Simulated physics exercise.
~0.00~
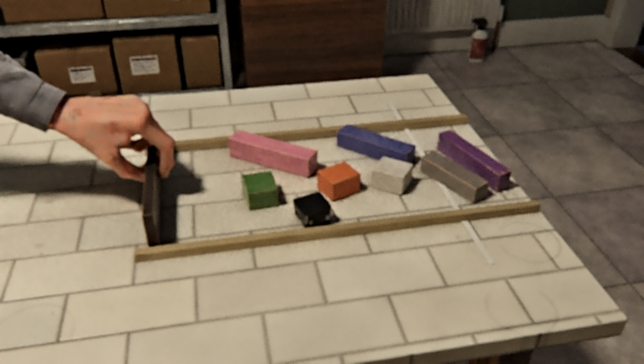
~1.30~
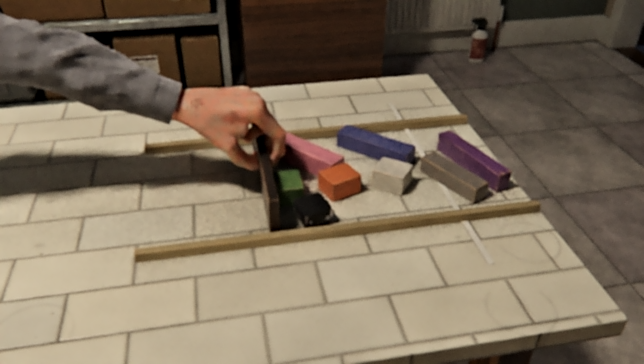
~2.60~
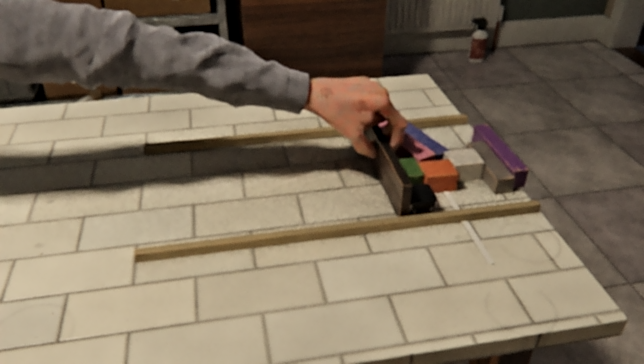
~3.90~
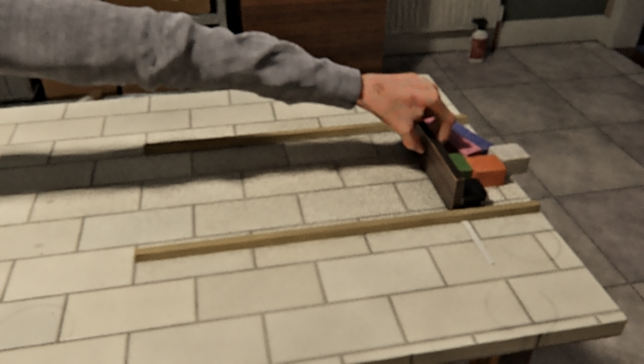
A hand slides a dark board rightward, pushing colourful blocks until two bars leave the table.
